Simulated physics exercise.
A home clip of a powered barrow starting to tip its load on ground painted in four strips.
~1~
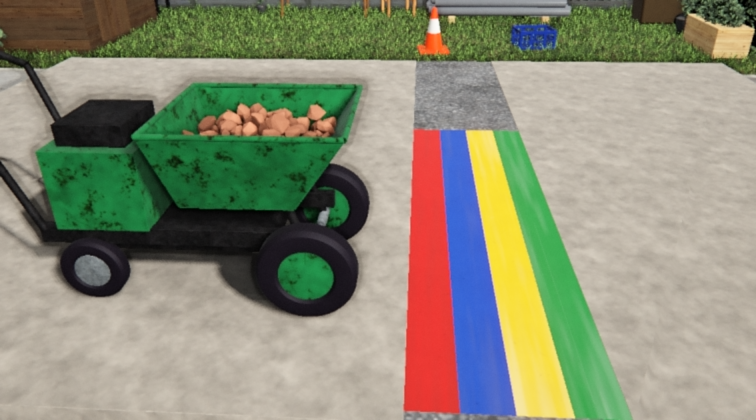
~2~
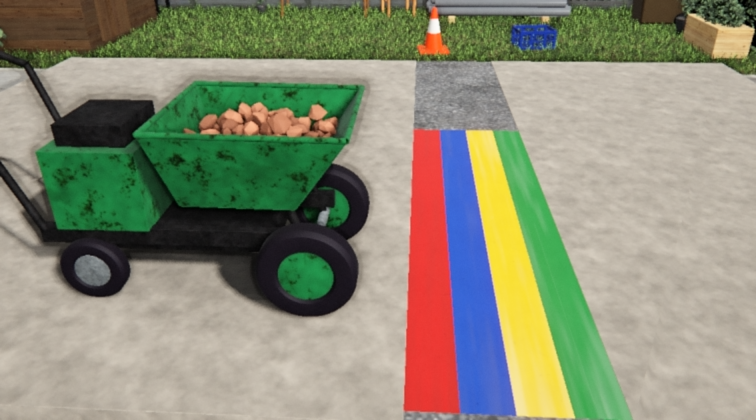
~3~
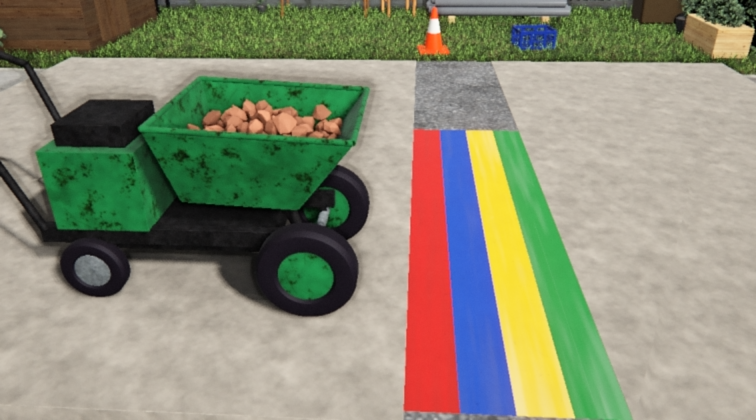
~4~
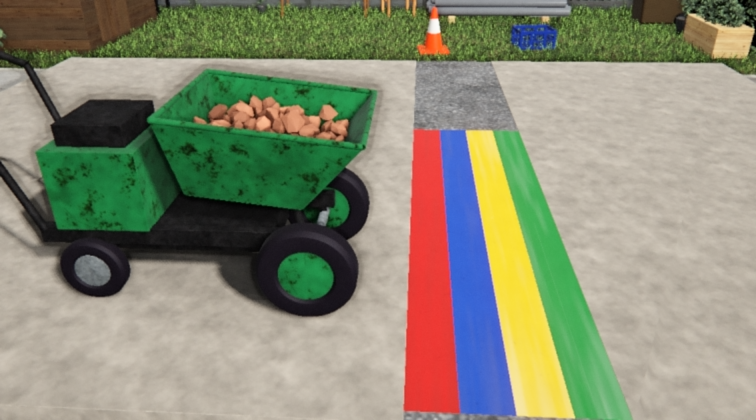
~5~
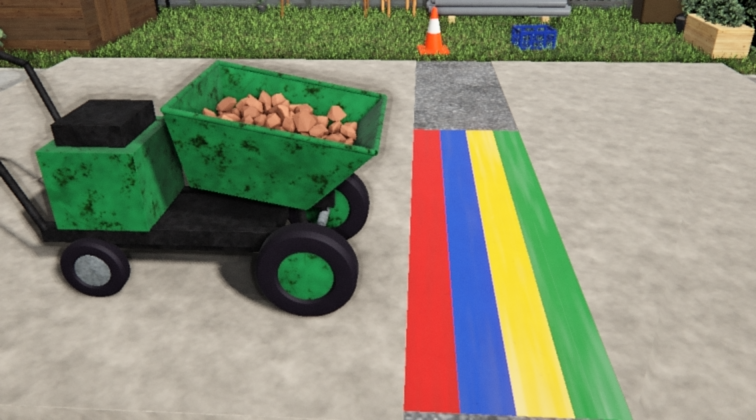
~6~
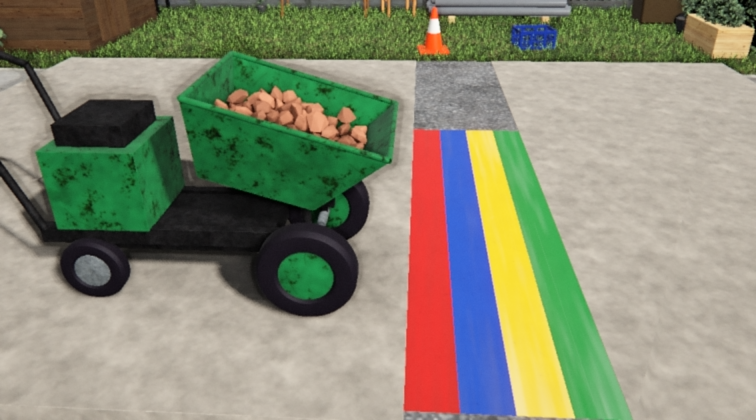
On a pale concrete yard edged by grass, an orange-and-white cone and planters, a fixed camera looks slightly down from the side. A grimy green powered barrow with black handles holds brownish rubble in its skip at left, beside red, blue, yellow and green strips painted on the ground. The skip starts level, then gradually tilts forward to the right, its back rising, while the wheels stay still.
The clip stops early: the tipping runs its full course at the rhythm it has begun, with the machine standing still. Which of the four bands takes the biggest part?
The blue strip carries the most.
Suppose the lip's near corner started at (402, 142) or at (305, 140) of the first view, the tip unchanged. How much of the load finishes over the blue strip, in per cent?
About 10 and 30 per cent.
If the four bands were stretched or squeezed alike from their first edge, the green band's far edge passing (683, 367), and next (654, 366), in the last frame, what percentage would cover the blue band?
In turn 40 and 40 in a hundred.
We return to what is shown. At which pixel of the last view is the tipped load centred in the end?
Near (490, 268).
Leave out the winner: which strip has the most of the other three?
In second place: The yellow one.
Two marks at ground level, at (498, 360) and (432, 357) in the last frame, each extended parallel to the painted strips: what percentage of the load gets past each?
Roughly 50 per cent, and 80 per cent.
Shortly afterwards, skip tipped steeply; the whole lot in the skip.
Next, skip tipped steeply; all but a few in the skip; only a few over the blue strip; only a few over the yellow strip.
Some moments later, skip tipped right over; near half in the skip; only a few over the red strip; near a quarter over the blue strip; near a quarter over the yellow strip; a little over the green strip; only a few off the paint.
In the end, skip tipped right over; a little in the skip; a little over the red strip; near a third over the blue strip; near a quarter over the yellow strip; a little over the green strip; a little off the paint.
